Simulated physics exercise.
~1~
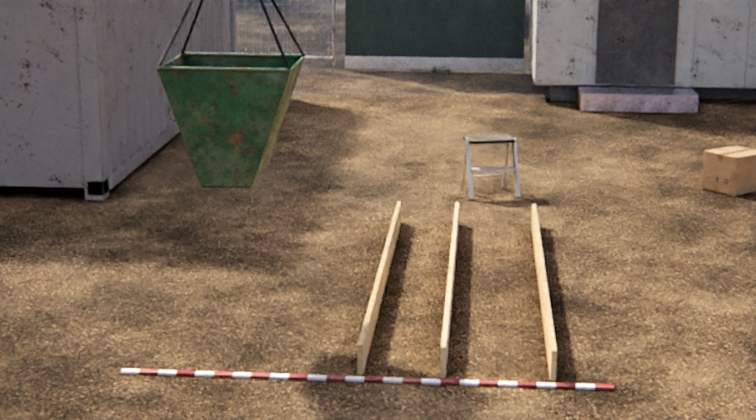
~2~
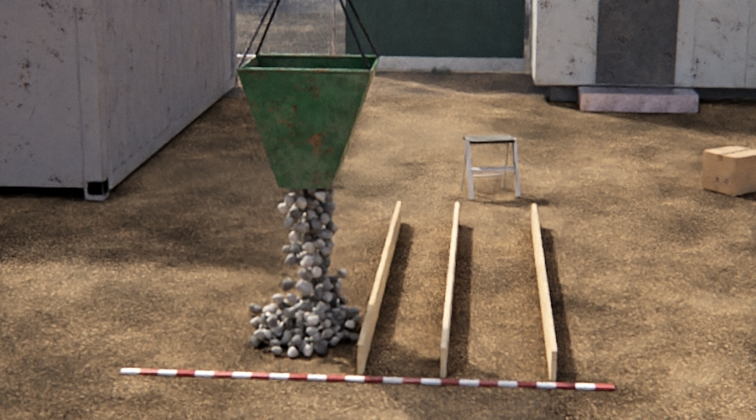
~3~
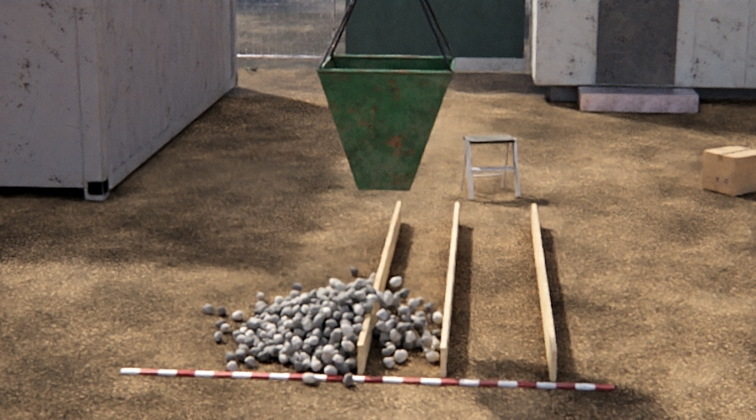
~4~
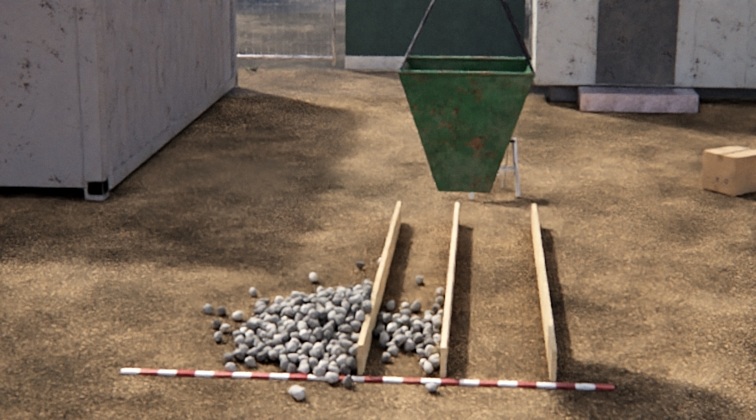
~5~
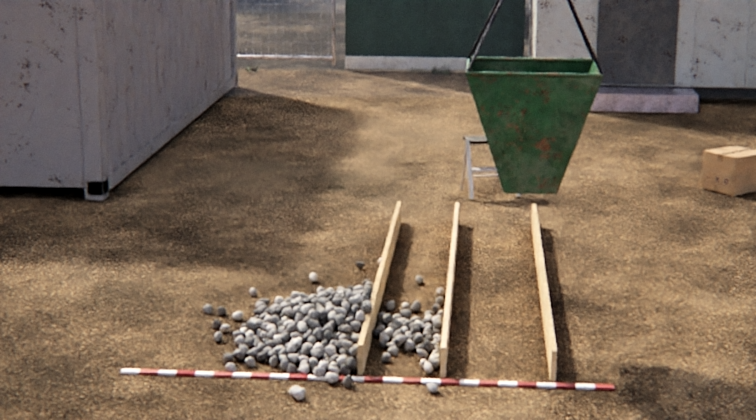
A green, rust-flecked skip hangs from dark cables over a brown dirt yard, seen from slightly above, with a pale container at left and a small step stool and cardboard box at right. Three upright planks mark off two bays behind a red and white striped pole. The skip moves rightwards and drops a stream of grey stones just left of the planks. The heap spreads, and some stones land in the left bay. The emptied skip carries on right, passing in front of the stool. Most stones finally lie left of the bays, a smaller share rests in the left bay, and the right bay stays empty.
